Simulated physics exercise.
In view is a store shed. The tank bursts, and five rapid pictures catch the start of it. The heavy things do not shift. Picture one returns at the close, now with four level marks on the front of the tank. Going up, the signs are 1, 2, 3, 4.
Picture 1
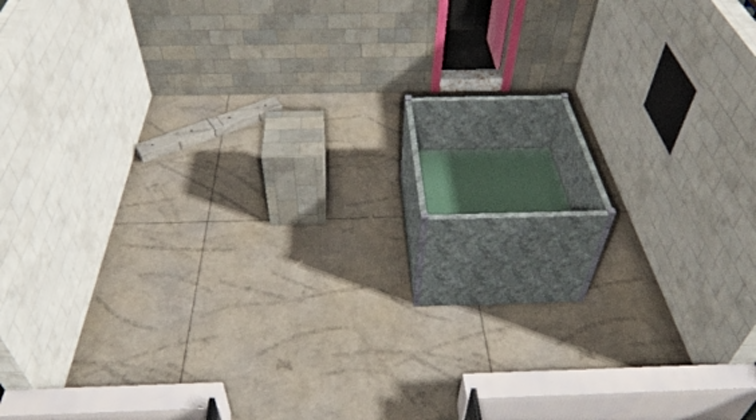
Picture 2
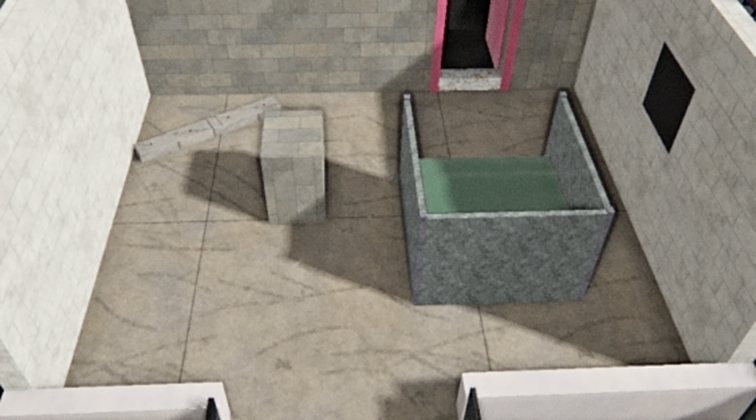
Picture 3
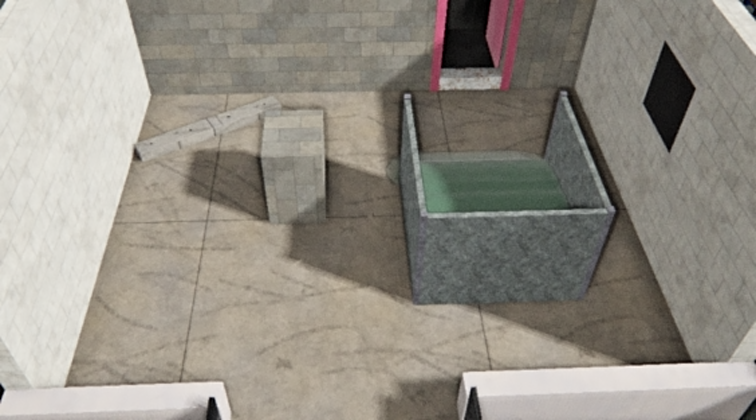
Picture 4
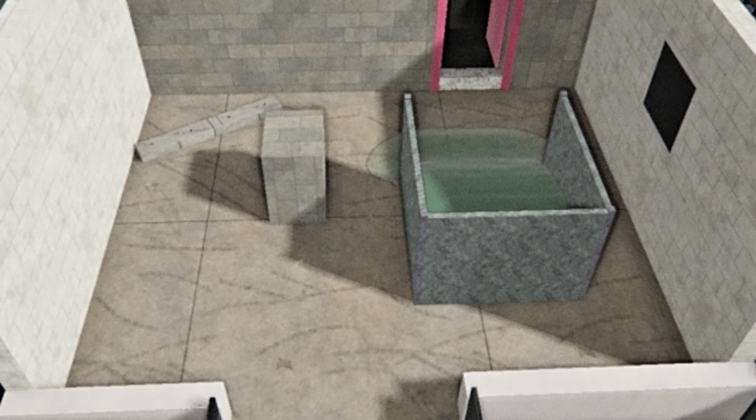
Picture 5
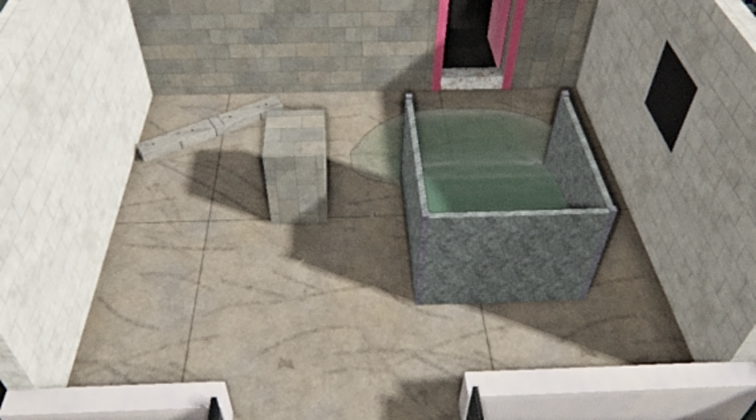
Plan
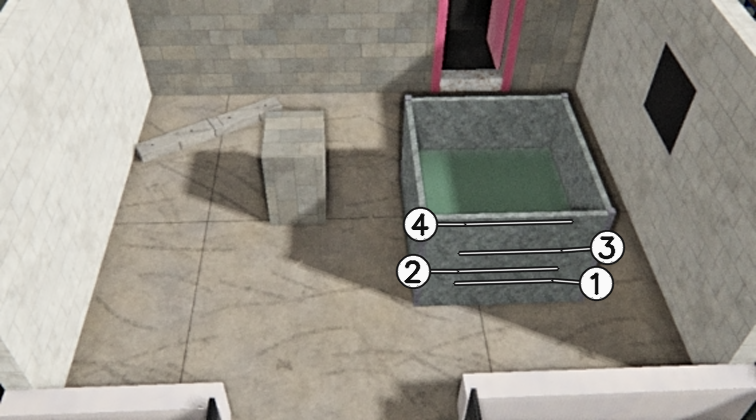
Store shed with a grey tank losing its back wall, greenish water spreading out over the floor behind and to the left.
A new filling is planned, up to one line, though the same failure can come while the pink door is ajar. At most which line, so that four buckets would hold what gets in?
Mark 1.
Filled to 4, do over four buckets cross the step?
Yes.
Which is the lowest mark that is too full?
Mark 2.
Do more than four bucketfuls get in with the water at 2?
Yes, it does.
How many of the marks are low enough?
One of them.
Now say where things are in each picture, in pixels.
Water in the tank at rest, its middle at (492, 200); foot of the pink doorway at (470, 91); open gate at (344, 375).
Water covers 2 % of the ground, its front hidden from here.
Water covers 4 % of the ground, its front hidden from here.
Water covers 8 % of the ground, its front hidden from here.
Water covers 13 % of the ground and shows as far out as (377, 132).
On the marked copy, 1 at (504, 281); 2 at (507, 269); 3 at (511, 252); 4 at (518, 222); from the bottom up 1, 2, 3, 4.
Choosing 1, a bucket or two gets in.
Choosing 2, about 11 bucketfuls get in.
Choosing 3, dozens of bucketfuls pour in.
Choosing 4, dozens of bucketfuls pour in.
